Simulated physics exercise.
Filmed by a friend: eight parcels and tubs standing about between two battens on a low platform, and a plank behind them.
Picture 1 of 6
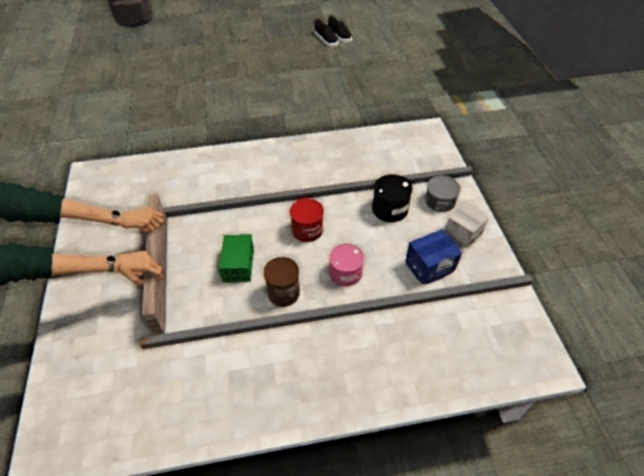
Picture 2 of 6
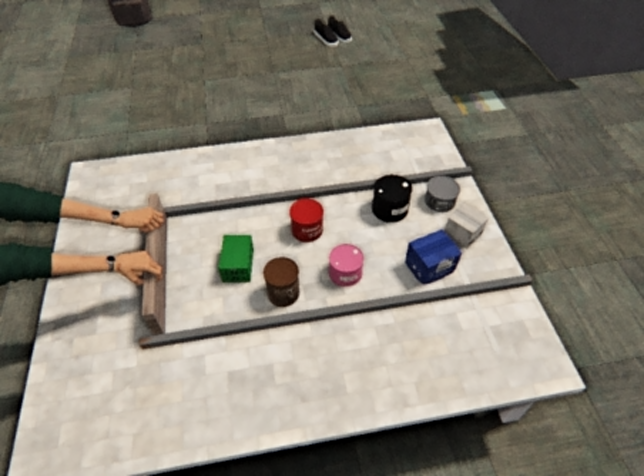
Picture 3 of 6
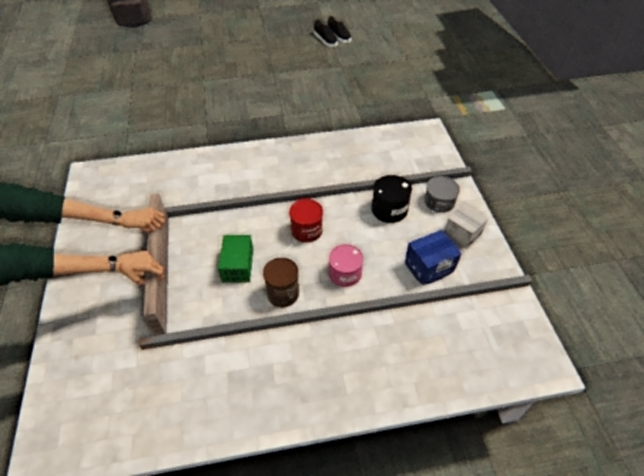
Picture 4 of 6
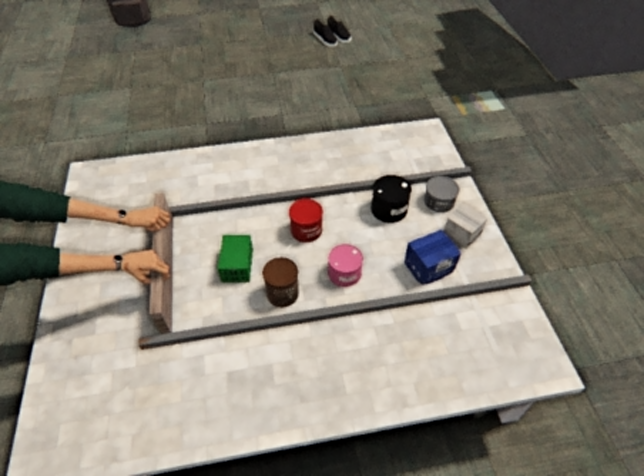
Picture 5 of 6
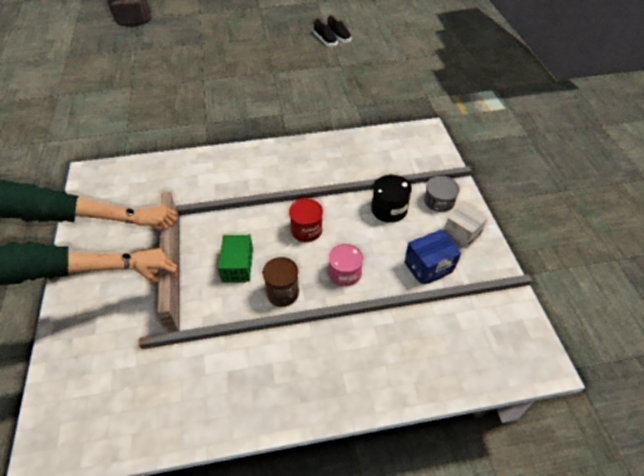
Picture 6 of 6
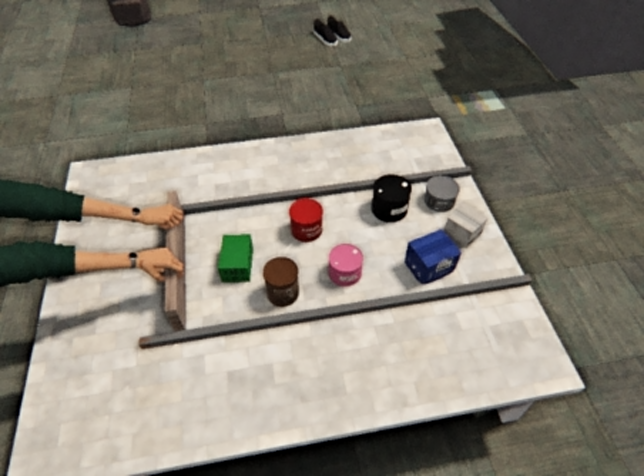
We see eight parcels and tubs standing between two battens on a low platform, with two hands gripping a plank at the left; the hands then slide the plank a short way right, while the objects stay still.
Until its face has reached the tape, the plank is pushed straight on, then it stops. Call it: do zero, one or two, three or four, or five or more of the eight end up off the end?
One or two end up off it.
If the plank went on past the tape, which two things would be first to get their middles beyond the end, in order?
Order: Grey pail ahead of blue parcel.
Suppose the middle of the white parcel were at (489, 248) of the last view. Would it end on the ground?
Set there, the object goes off the end.
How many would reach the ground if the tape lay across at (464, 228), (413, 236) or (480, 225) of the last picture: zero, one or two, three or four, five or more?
Result per tape, in order - more than four / not one / at least five.
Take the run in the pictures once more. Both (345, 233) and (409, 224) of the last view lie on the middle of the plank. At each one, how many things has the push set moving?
I get 5 at the one place and 8 at the other.
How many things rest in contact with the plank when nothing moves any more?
3 in contact.
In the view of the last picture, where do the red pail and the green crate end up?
Final pixels, roughly: (452, 201) for the first, (461, 230) for the other.
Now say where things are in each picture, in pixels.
The first frame shows white parcel (466, 226); grey pail (442, 194); blue parcel (433, 258); plank (157, 261); tape (444, 231).
The second frame shows grey pail (442, 194); green crate (237, 258).
The third frame shows blue parcel (432, 258); pink canister (346, 266).
The fourth frame shows white parcel (465, 226); black canister (391, 199).
The fifth frame shows grey pail (441, 194); brown pail (282, 283).
The sixth frame shows white parcel (465, 226); grey pail (441, 194); blue parcel (432, 258); plank (176, 258); tape (444, 231).
Soon after, none off yet; white parcel at rest near (465, 226); grey pail at rest near (441, 194); blue parcel at rest near (432, 258).
After that, none off yet; white parcel at rest near (465, 226); grey pail at rest near (441, 194); blue parcel displaced a little near (449, 258).
In the end, the number that fall off is one or two; gone, blue parcel and grey pail.
